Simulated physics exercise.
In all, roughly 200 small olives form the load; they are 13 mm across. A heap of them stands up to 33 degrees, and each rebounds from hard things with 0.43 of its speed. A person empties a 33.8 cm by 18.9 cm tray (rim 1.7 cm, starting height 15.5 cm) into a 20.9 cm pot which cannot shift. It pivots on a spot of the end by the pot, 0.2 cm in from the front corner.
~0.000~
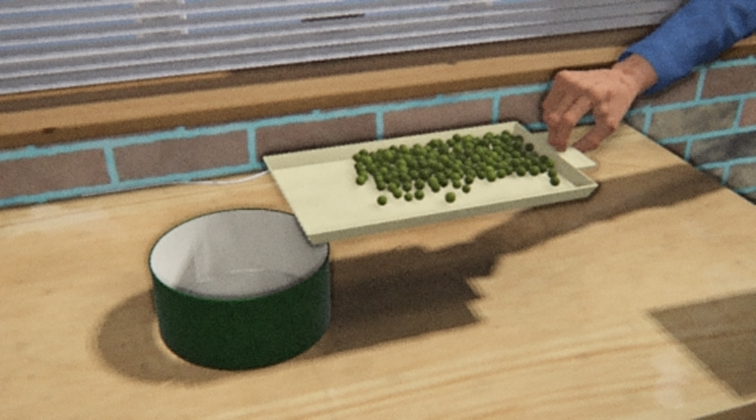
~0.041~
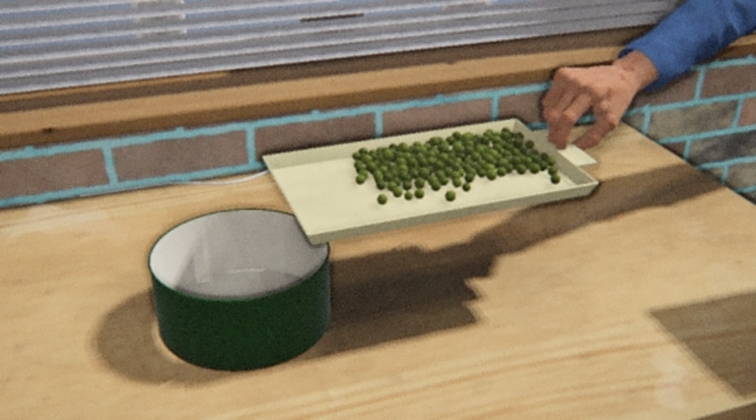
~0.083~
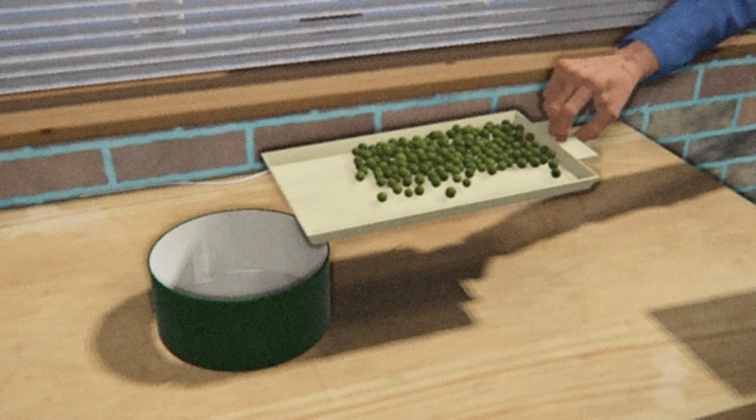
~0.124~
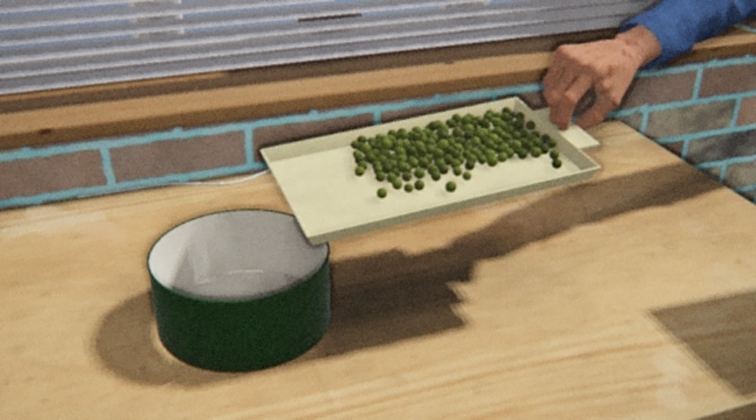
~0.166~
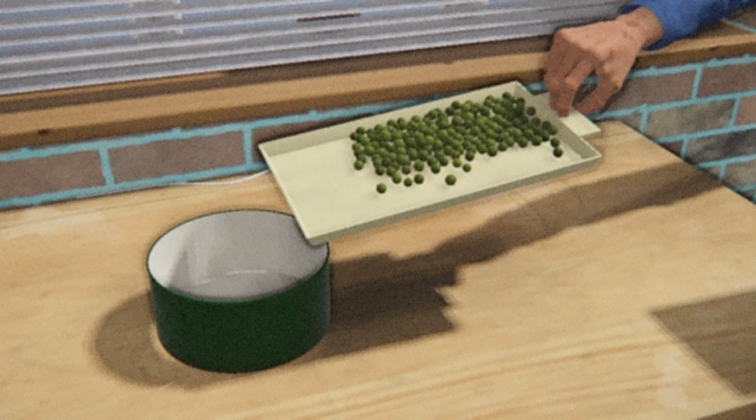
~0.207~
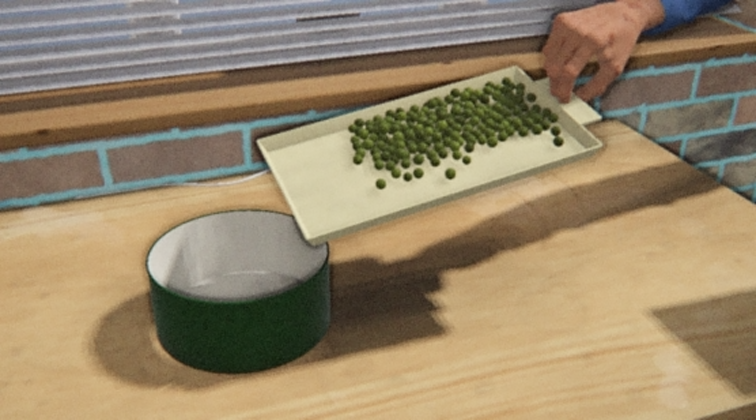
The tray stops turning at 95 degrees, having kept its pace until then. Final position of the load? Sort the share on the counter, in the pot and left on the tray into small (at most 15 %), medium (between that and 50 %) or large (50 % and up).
Counter - large, pot - small, tray - small.
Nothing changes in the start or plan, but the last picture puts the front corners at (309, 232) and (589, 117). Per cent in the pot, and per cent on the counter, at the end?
In the pot: 75 per cent; on the counter: 25 per cent.
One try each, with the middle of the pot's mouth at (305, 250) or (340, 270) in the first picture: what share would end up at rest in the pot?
Near 5 and 40 percent, one try each.
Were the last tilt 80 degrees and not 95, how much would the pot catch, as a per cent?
Roughly 5 %.
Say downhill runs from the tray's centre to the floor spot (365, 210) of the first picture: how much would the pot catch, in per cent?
The share would be about 40 percent.
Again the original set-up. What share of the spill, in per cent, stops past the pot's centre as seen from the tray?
It comes to near 60 percent.
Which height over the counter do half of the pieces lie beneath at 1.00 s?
Some 6 cm.
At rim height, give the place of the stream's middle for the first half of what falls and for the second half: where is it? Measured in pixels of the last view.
Around (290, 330), then (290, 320).
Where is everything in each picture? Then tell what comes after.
In the first picture, tray tilt 0 degrees, front corners at (313, 230) and (589, 183); middle of the pieces at (451, 160); pot at (240, 250).
In the second picture, tray tilt 1 degrees, front corners at (313, 230) and (589, 181); middle of the pieces at (451, 158).
In the third picture, tray tilt 2 degrees, front corners at (312, 230) and (590, 175); middle of the pieces at (451, 152).
In the fourth picture, tray tilt 5 degrees, front corners at (312, 231) and (591, 165), lowest corner left front; middle of the pieces at (451, 143).
In the fifth picture, tray tilt 9 degrees, front corners at (312, 232) and (592, 154), lowest corner left front; middle of the pieces at (450, 133).
In the sixth picture, tray tilt 12 degrees, front corners at (311, 233) and (593, 144), lowest corner left front; middle of the pieces at (450, 123); pot at (239, 252). The tray's pace is about 85 degrees a second.
After 0.68 s, tilt 51 degrees; the tray holds 95 %, the pot 0 %.
Then, at 1.00 s, tilt 78 degrees; the tray holds 30 %, the pot 5 %.
Then, at 1.42 s, tilt 95 degrees; the tray holds 0 %, the pot 5 %.
At rest (1.9 s), counter 95 %, pot 5 %, tray 0 %.
